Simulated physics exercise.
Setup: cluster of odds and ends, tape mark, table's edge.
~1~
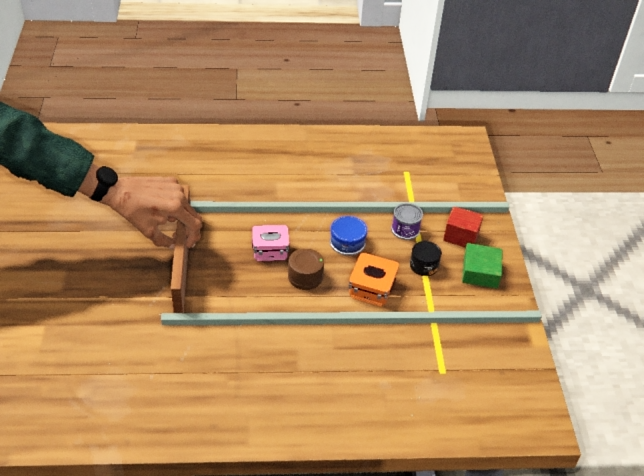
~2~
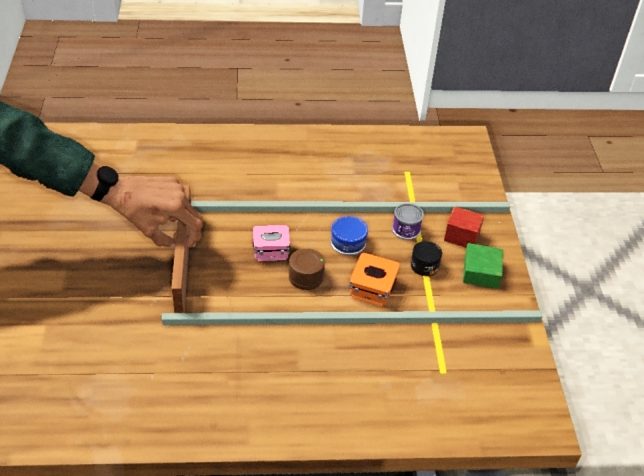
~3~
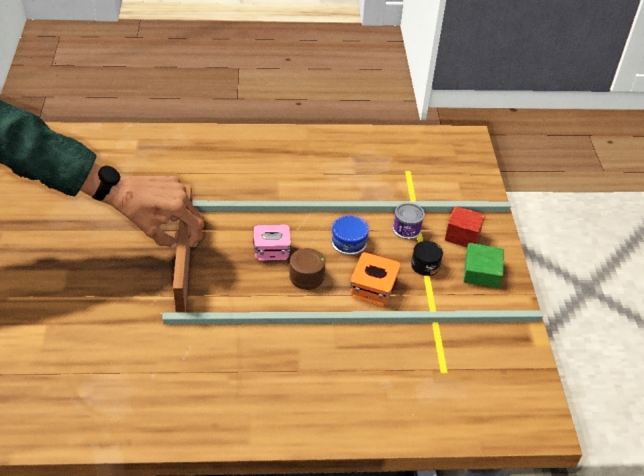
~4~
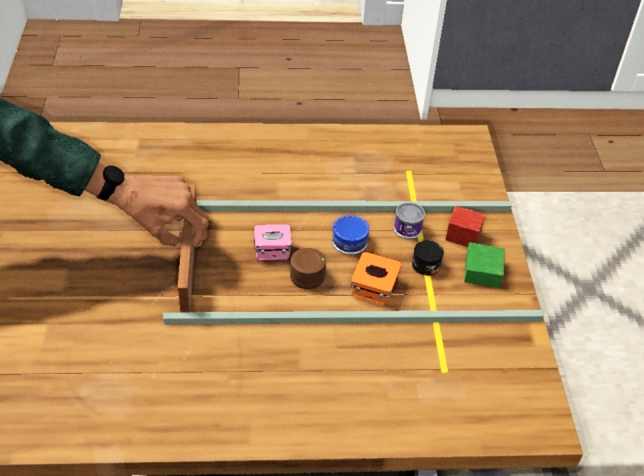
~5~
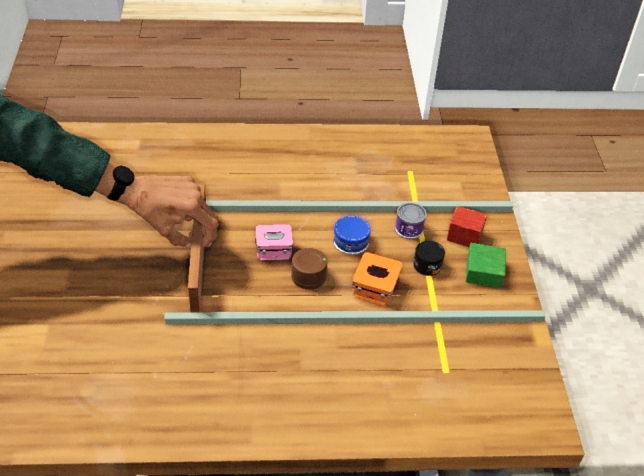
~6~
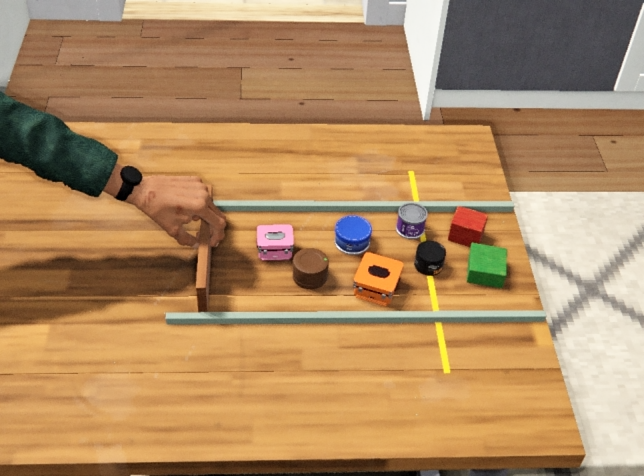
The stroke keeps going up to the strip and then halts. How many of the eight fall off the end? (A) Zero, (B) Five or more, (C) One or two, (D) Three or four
Option A: Zero.
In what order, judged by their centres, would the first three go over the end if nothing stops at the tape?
Order, earliest first: The green block; the red block; the blue pot.
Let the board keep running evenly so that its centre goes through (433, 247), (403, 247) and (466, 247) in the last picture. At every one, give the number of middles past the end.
0; 0; 2.
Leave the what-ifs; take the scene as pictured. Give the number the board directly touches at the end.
3.
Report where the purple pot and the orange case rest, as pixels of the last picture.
The purple pot comes to rest at (443, 214), and the orange case comes to rest at (456, 293).
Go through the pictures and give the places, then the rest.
In the first picture, green block (482, 266); red block (463, 228); black tub (425, 259); board (182, 248); tape (423, 262).
In the second picture, red block (464, 228); orange case (374, 280).
In the third picture, black tub (427, 258); purple pot (408, 221).
In the fourth picture, green block (485, 265); board (188, 247).
In the fifth picture, red block (467, 228); pink case (274, 243).
In the sixth picture, green block (487, 265); red block (468, 228); black tub (430, 258); board (205, 247); tape (427, 261).
Soon after, none off yet; green block at rest near (487, 265); red block at rest near (468, 228); black tub at rest near (430, 258).
At rest, the number that fall off is zero.
